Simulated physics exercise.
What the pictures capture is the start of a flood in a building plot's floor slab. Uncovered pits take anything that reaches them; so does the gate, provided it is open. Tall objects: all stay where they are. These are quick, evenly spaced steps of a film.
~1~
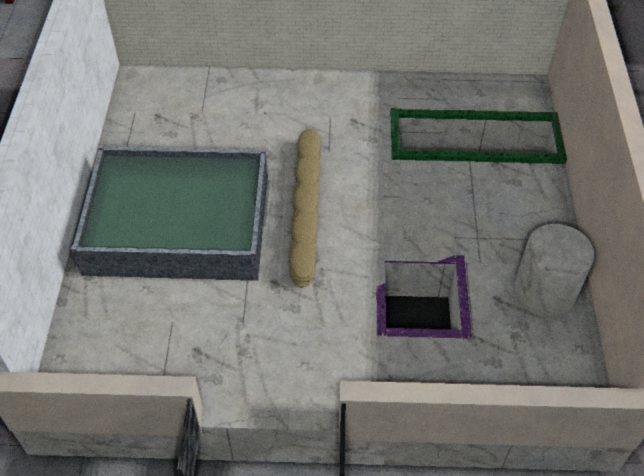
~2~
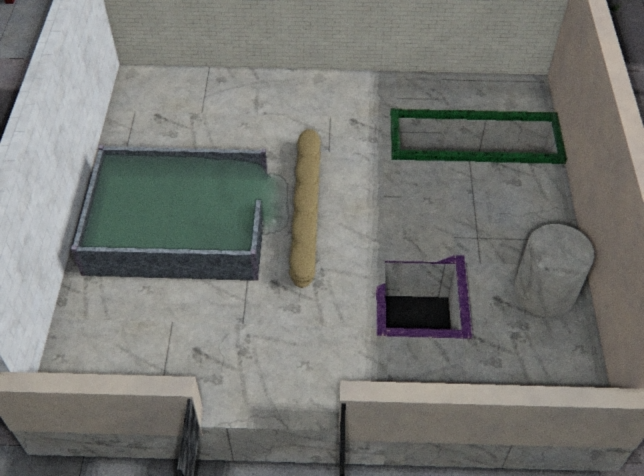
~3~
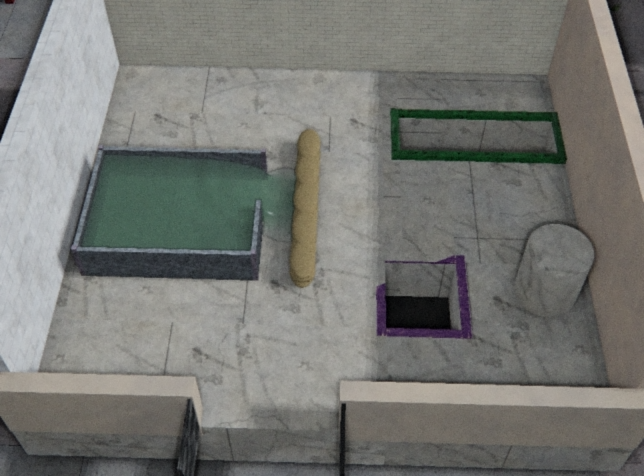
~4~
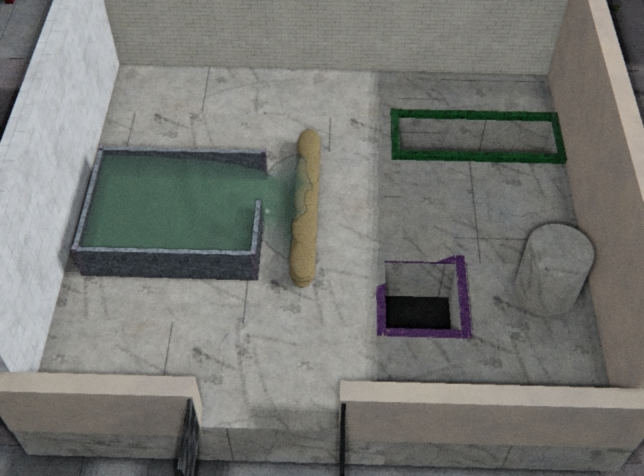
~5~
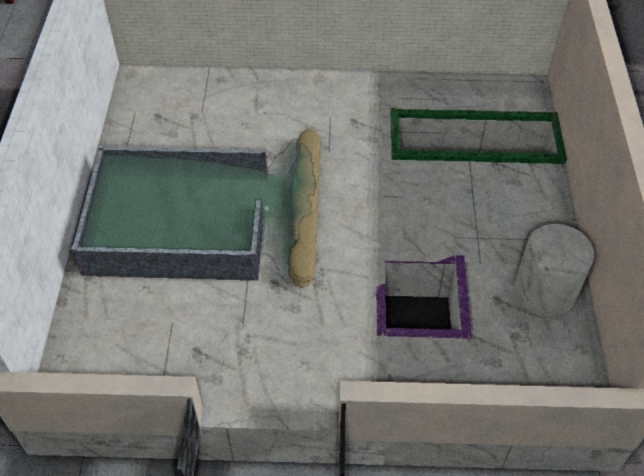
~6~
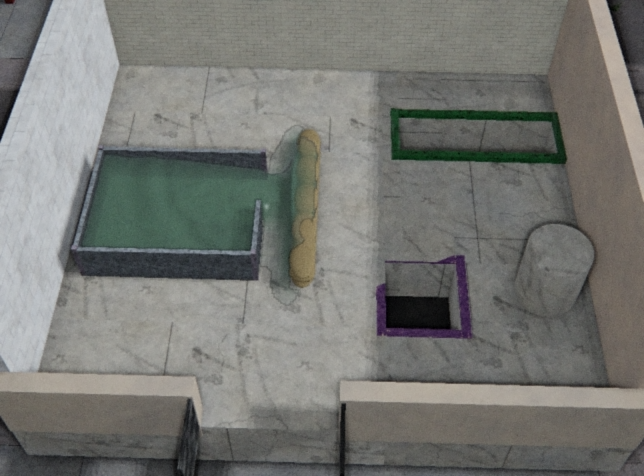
A walled building plot with a pale, cracked floor slab is seen from high above, with the camera still. A dark-rimmed tank of green water sits at left, a lumpy tan barrier stands near the middle, and a green rectangular frame, a purple-edged dark opening and a grey cylinder occupy the right. Water pours through a gap in the tank's right side, reaches the barrier and spreads along it.
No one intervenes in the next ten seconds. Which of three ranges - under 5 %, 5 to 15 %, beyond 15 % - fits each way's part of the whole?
One by one: The gate will receive a cut exceeding fifteen per cent; the purple pit will receive a cut falling short of five per cent; the green pit will receive a cut falling short of five per cent.
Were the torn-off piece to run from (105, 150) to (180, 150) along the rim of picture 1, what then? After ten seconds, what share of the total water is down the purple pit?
Purple: 6 %.
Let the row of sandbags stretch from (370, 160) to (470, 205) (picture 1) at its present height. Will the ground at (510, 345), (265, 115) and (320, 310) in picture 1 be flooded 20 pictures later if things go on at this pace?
In the order asked: Submerged, untouched and untouched.
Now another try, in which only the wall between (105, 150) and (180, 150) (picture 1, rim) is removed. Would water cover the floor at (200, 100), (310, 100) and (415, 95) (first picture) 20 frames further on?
Soaked, then soaked, then soaked.
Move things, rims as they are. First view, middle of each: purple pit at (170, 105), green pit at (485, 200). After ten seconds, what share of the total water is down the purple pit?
The purple pit takes 15 per cent.
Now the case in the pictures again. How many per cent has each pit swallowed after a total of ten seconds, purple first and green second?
In the order asked: 0 percent and 0 percent.
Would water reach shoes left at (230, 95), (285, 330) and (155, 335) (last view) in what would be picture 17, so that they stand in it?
Point by point: Swamped; swamped; unwetted.
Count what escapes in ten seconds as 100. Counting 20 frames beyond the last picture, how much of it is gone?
Around 35 % of the total, roughly.
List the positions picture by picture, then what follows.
The first picture shows still water in the tank at (174, 202).
In the second picture, water pours out at (260, 194) and has run to (274, 228).
In the third picture, water pours out at (260, 196) and has run to (291, 236).
In the fourth picture, water pours out at (260, 196) and has run to (290, 254).
In the fifth picture, water pours out at (260, 196) and has run to (289, 276).
In the sixth picture, water pours out at (260, 196) and has run to (287, 299).
A moment on, water covers 15 % of the floor; the gate 0 %, the purple pit 0 %, the green pit 0 %.
Next, water covers 25 % of the floor; the gate 1 %, the purple pit 0 %, the green pit 0 %.
Then, water covers 35 % of the floor; the gate 7 %, the purple pit 0 %, the green pit 0 %.
Later, water covers 55 % of the floor; the gate 13 %, the purple pit 1 %, the green pit 0 %.
In the end, water covers 60 % of the floor; the gate 20 %, the purple pit 1 %, the green pit 0 %.
